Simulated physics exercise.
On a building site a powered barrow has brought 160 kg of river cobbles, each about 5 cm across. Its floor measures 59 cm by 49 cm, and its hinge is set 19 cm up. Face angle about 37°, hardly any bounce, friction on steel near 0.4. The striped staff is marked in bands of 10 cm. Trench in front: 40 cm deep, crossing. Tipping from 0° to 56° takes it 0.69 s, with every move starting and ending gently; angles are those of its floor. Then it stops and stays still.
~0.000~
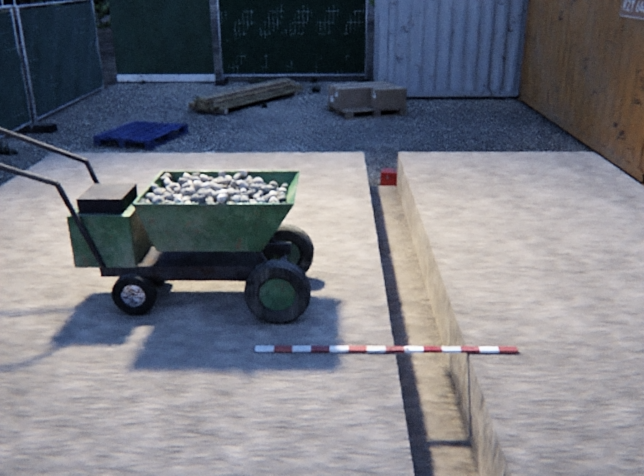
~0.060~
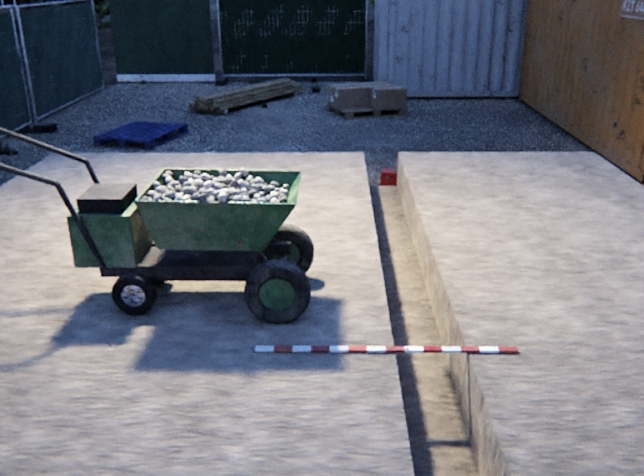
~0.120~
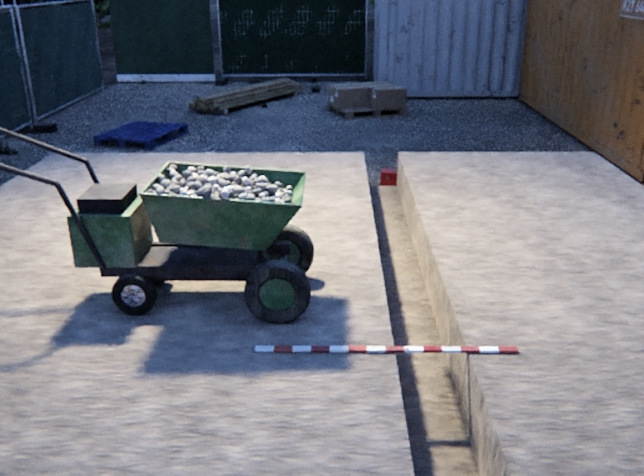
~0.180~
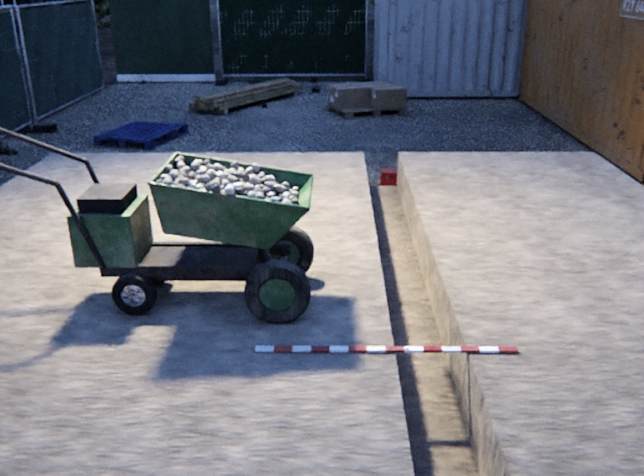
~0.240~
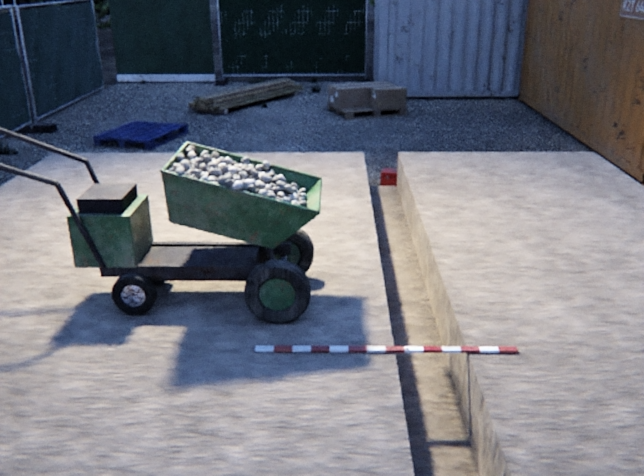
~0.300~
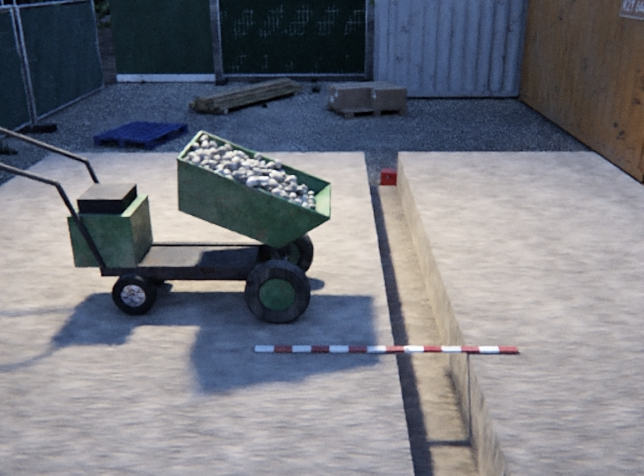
A green barrow's tray full of pale stones tilts steadily up toward the right.
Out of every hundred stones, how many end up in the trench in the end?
Around 49 in every hundred.
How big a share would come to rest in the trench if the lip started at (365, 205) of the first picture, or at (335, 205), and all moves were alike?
First place: Near 10%; second place: Near 30%.
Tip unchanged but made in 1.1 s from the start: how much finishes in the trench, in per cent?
Then roughly 45 percent.
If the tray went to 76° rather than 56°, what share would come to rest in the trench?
About 90%.
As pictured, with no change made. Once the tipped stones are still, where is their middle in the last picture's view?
Resting centre: About (419, 348).
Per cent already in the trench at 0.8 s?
Roughly 5% by that time.
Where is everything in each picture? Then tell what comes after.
In the first frame, the tray is at 0°, its lip at (293, 205); the top of the load is at (217, 183).
In the second frame, lip at (295, 205), floor tilted 1°, highest stones at (211, 181); the stones move at 0.3 m/s on average.
In the third frame, lip at (301, 206), floor tilted 4°, highest stones at (189, 176); the stones move at 0.7 m/s on average.
In the fourth frame, the tray is at 9°, its lip at (309, 209); the top of the load is at (189, 168); the stones move at 0.9 m/s on average.
In the fifth frame, lip at (319, 213), floor tilted 16°, highest stones at (196, 159); the stones move at 1.1 m/s on average.
In the sixth frame, the tray is at 23°, its lip at (330, 219); the top of the load is at (208, 149); the stones move at 1.2 m/s on average.
After 0.5 s the floor is at 48°; 100 % in the tray; the foremost stones are at (345, 229).
After 0.8 s the floor is at 56°; 89 % in the tray, 6 % short of the trench, 5 % in the trench; the foremost stones are at (407, 271).
After 1.1 s the floor is at 56°; 57 % in the tray, 5 % short of the trench, 36 % in the trench, 2 % past the trench; the foremost stones are at (478, 298).
After 3.1 s the floor is at 56°; 46 % in the tray, 3 % short of the trench, 49 % in the trench, 2 % past the trench; the foremost stones are at (568, 309).
